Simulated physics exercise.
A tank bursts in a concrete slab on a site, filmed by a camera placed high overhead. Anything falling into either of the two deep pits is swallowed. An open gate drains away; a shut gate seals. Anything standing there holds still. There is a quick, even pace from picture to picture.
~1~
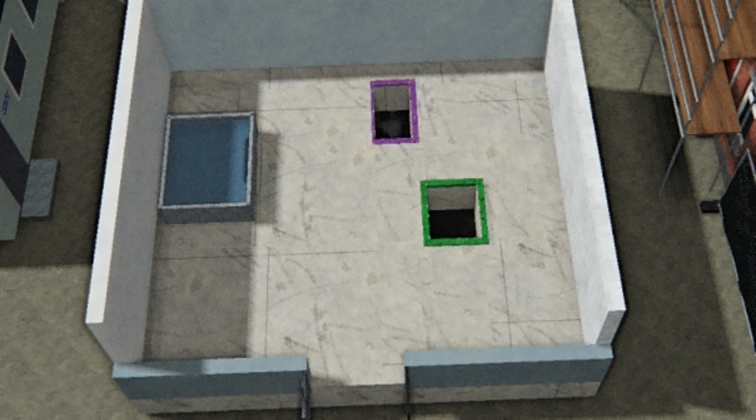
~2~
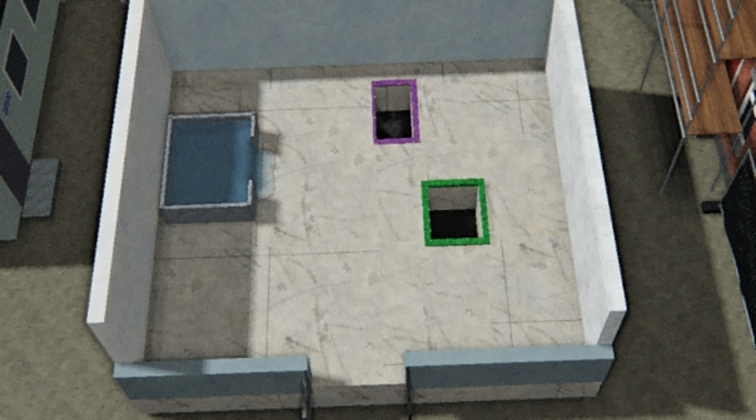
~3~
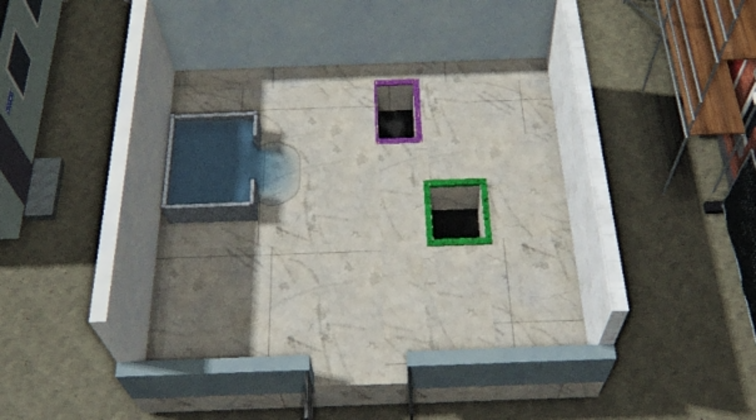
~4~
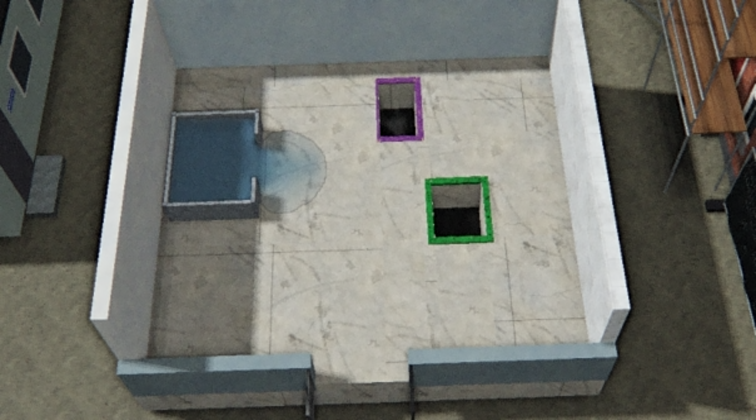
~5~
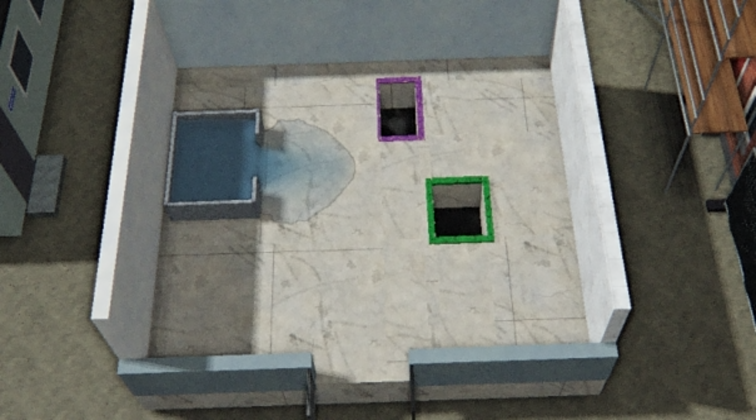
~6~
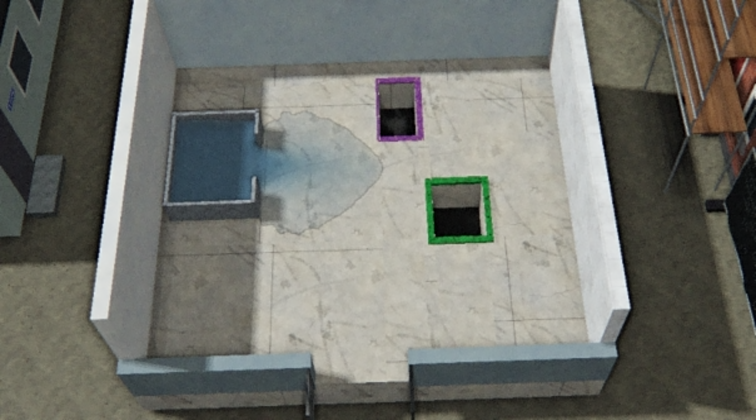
A pale, cracked concrete slab enclosed by low white and blue-grey walls is seen from high overhead, with a gap in its front wall. A tank of blue water stands at the left, while a purple-framed square opening sits near the back and a green-framed one lies right of centre. Water pours from the tank's right side and fans steadily rightward across the slab, as the view shifts very slightly.
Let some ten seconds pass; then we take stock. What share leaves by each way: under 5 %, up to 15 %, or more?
At the end, the gate soaks up scarcely any - beneath five per cent, the green pit soaks up a medium amount - five to fifteen per cent, the purple pit soaks up a great deal - past fifteen per cent.
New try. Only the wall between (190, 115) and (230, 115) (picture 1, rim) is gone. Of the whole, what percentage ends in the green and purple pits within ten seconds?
Green 0 %, purple 30 %.
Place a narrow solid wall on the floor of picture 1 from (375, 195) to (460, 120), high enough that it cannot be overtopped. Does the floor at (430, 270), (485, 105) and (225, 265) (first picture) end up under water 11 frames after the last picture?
Running through them in order, the first comes out taken by the flood, the second free from flooding and the last free from flooding.
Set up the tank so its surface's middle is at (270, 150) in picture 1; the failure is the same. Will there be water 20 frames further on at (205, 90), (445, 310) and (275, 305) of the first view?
In that order: Dry, under water, free of water.
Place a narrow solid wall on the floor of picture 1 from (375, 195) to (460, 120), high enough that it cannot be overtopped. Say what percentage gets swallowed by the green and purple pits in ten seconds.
The green pit takes 2 per cent and the purple pit 40 per cent.
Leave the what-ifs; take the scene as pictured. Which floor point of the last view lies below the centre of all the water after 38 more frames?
I'd put it at around (372, 185).
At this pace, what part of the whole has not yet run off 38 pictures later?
Near 72 in a hundred.
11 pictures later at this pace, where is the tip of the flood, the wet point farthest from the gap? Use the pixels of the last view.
At roughly (554, 164).
A moment on, water covers 20 % of the floor; the gate 0 %, the green pit 0 %, the purple pit 1 %.
Next, water covers 30 % of the floor; the gate 0 %, the green pit 4 %, the purple pit 6 %.
Then, water covers 35 % of the floor; the gate 0 %, the green pit 8 %, the purple pit 11 %.
Later, water covers 45 % of the floor; the gate 0 %, the green pit 11 %, the purple pit 17 %.
In the end, water covers 50 % of the floor; the gate 1 %, the green pit 12 %, the purple pit 23 %.
